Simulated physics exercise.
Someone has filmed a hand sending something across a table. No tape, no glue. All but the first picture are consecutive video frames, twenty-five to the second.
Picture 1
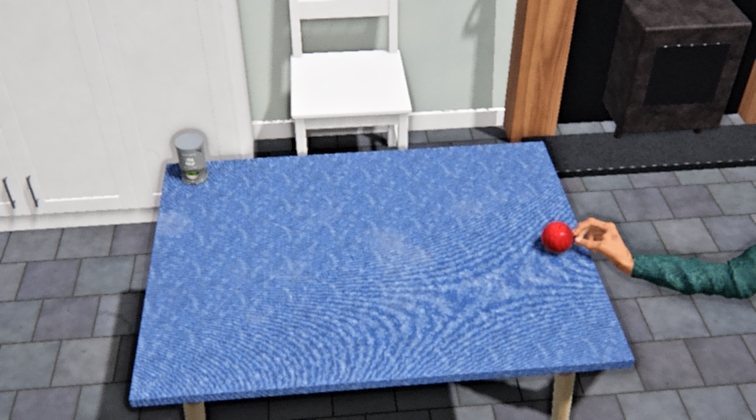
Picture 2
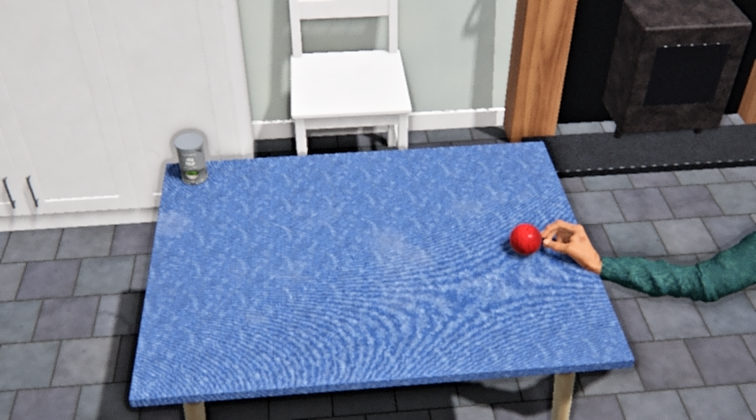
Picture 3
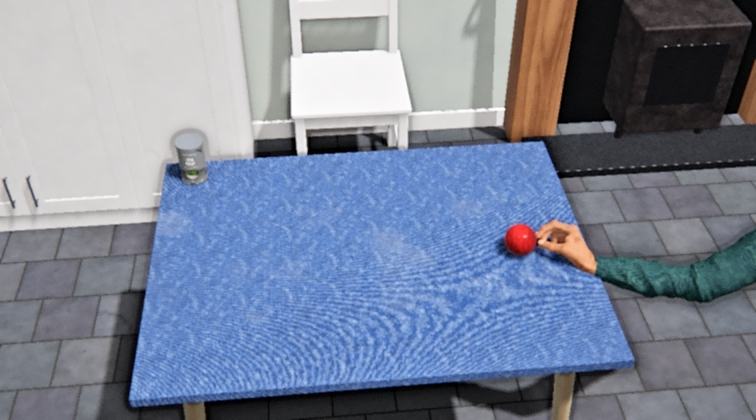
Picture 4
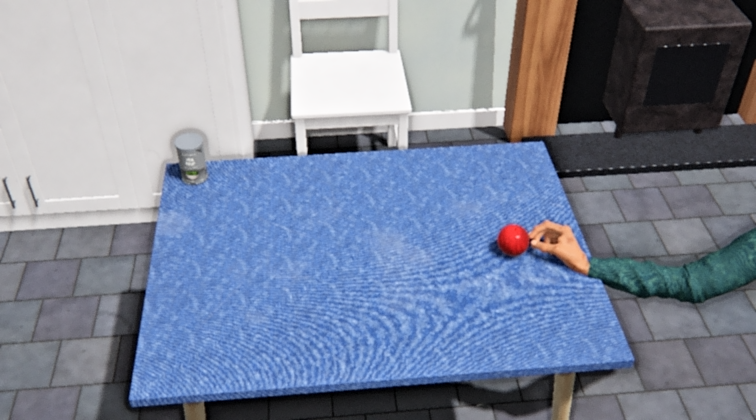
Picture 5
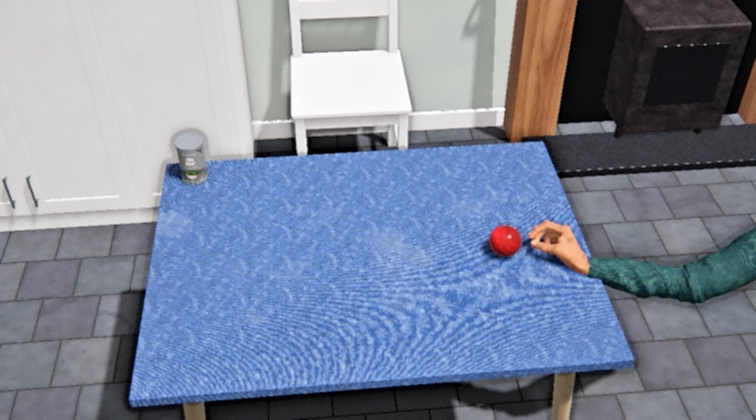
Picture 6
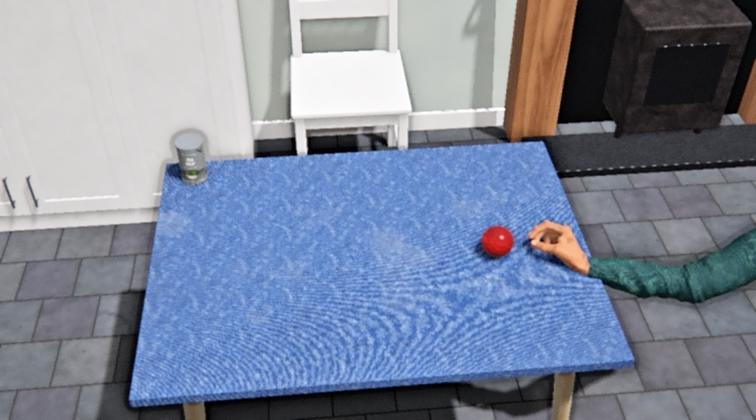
We see a hand in a green sleeve move a red apple leftward from the right side of a blue table, then release it; the apple shifts slightly farther left while a glass jar stays still at the far corner.
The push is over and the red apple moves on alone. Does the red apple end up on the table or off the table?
The red apple is still on the table.
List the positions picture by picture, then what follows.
In the first frame, under the hand; red apple (557, 237).
In the second frame, under the hand; red apple (526, 240).
In the third frame, under the hand; red apple (521, 240).
In the fourth frame, red apple (513, 240).
In the fifth frame, red apple (505, 241) shifted a little.
In the sixth frame, red apple (498, 241) shifted a little.
Then, 0.10 s on from there, red apple shifted about its own width near (480, 243).
Then, 0.30 s on from there, red apple shifted well along near (451, 245).
Then, 0.60 s on from there, red apple shifted well along near (424, 246).
In the end, moved from the start, red apple. At the end, from the last picture's camera, red apple near (417, 247).
